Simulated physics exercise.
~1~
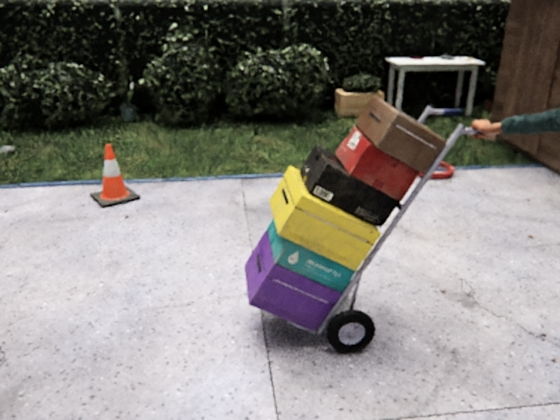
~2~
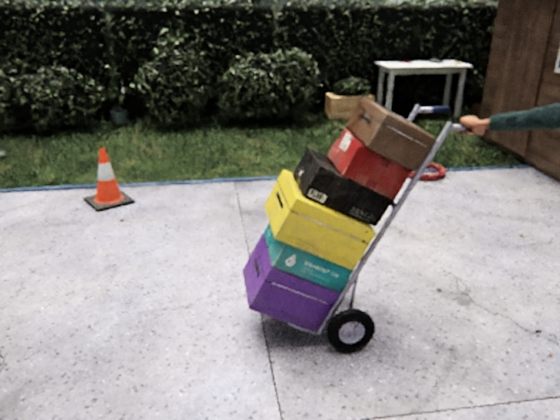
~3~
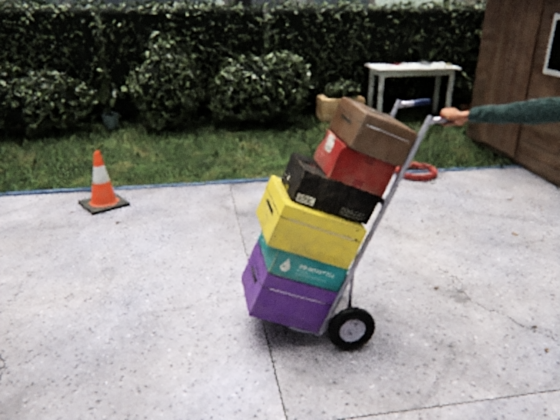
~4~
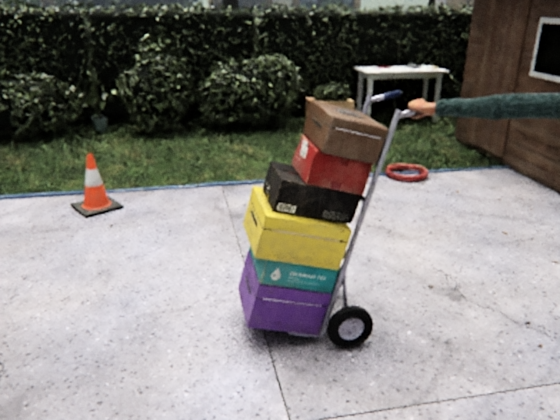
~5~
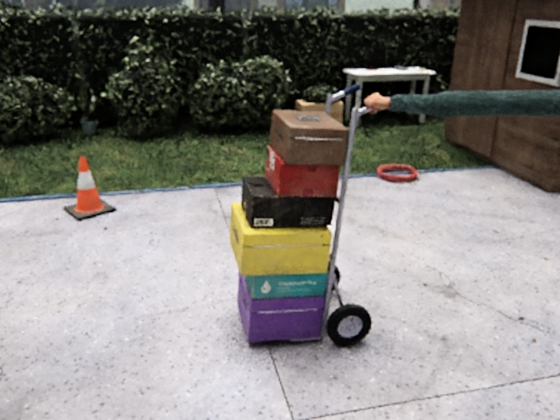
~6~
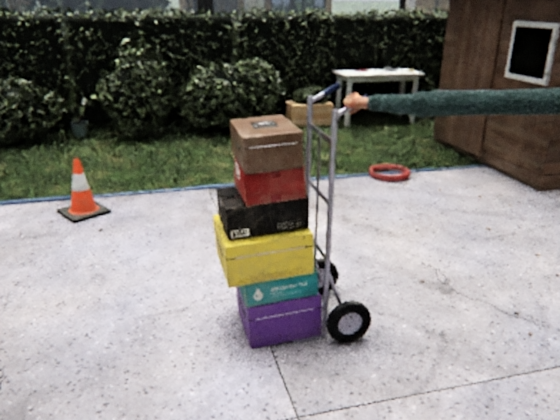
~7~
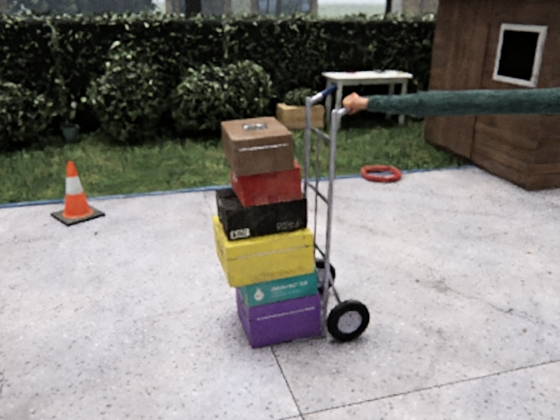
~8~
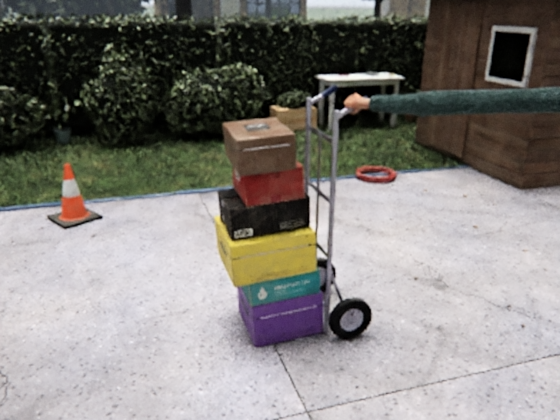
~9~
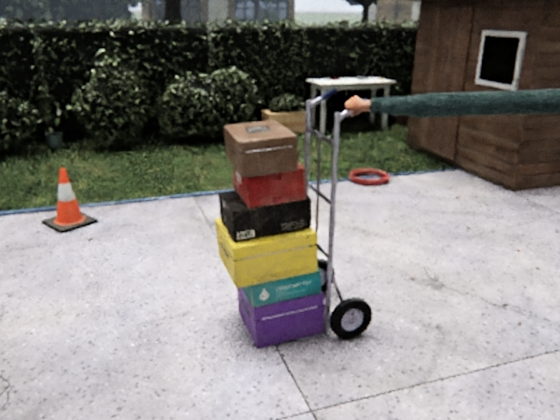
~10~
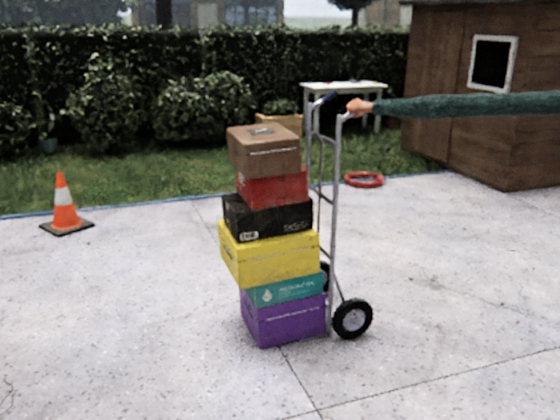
A tilted hand truck of colourful stacked boxes is swung upright, and none fall off.
